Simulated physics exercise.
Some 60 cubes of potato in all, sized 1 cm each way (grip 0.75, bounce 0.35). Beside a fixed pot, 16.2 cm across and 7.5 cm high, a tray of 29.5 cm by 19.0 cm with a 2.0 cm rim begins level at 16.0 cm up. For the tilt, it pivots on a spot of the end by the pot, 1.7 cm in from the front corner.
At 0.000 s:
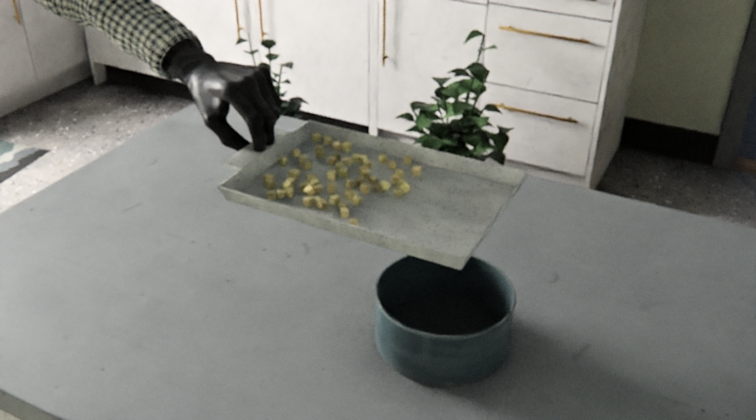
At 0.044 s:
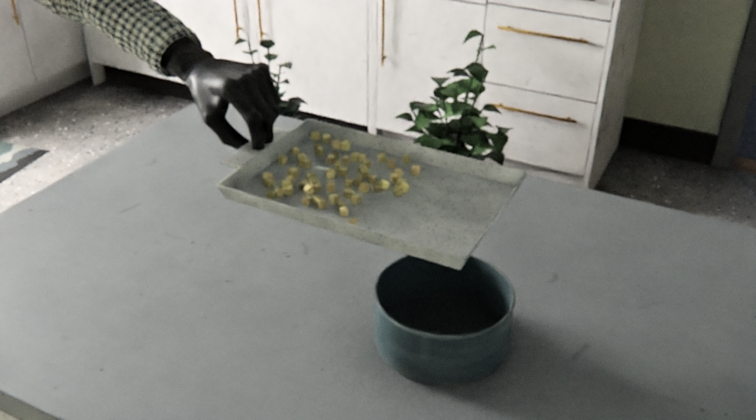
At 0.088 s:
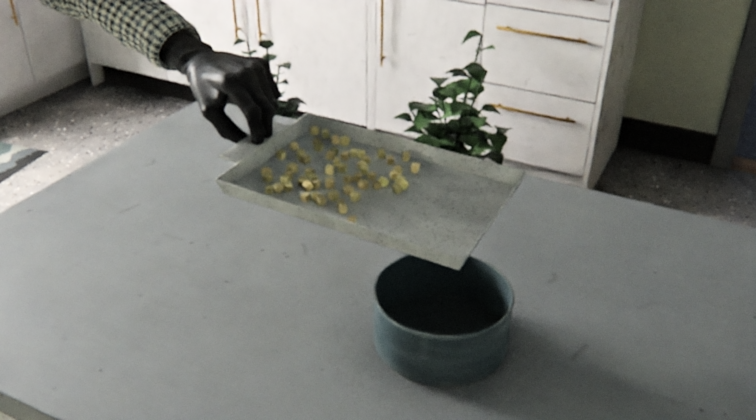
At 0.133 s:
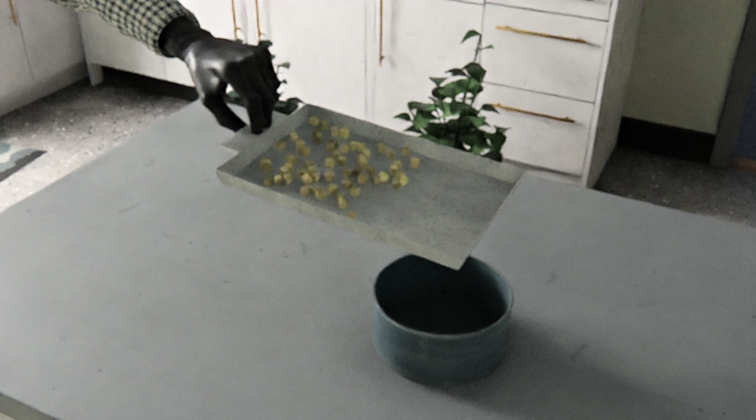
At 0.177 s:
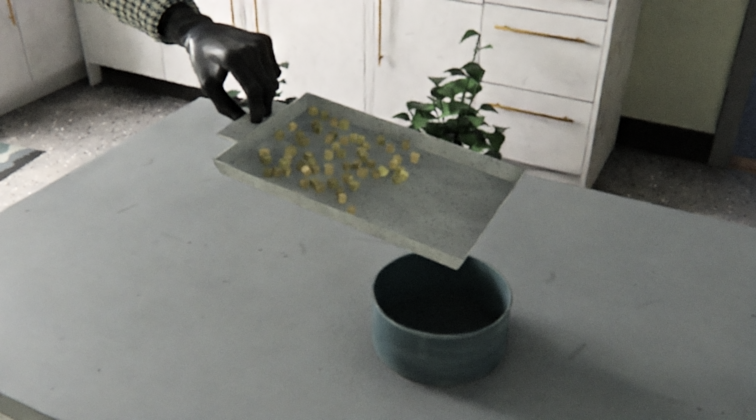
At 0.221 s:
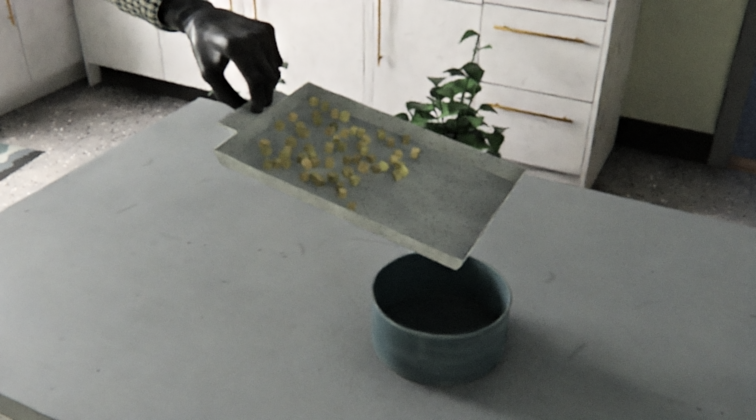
A black hand in a checked sleeve holds the left end of a shallow gray tray scattered with potato cubes, nearly level above a counter and beside a dark teal pot. The hand then raises that end slightly, slanting the tray gently down toward the pot while the cubes stay clustered.
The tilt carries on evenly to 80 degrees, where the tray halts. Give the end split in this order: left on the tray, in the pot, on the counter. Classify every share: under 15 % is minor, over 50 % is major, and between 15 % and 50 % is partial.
Tray: Partial, pot: Minor, counter: Major.
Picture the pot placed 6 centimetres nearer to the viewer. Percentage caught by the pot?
Roughly 5 per cent.
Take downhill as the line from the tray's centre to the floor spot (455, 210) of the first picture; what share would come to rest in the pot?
Something like 5 in a hundred.
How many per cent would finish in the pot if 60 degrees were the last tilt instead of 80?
I'd expect some 0 per cent in the pot.
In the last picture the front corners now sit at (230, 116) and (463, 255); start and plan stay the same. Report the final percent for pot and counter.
Split: Pot = 0, counter = 100.
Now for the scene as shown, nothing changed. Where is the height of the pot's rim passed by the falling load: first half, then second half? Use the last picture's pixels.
The first half passes near (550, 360) and the second half near (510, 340).
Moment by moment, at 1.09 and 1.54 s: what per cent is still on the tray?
First 45, then 30.
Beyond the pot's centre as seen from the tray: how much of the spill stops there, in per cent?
That comes to roughly 100 percent.
After 0.74 s, tilt 43 degrees; the tray holds 100 %, the pot 0 %.
After 1.09 s, tilt 65 degrees; the tray holds 45 %, the pot 0 %.
After 1.54 s, tilt 80 degrees; the tray holds 30 %, the pot 0 %.
At rest (2.7 s), tray 25 %, pot 0 %, counter 75 %.
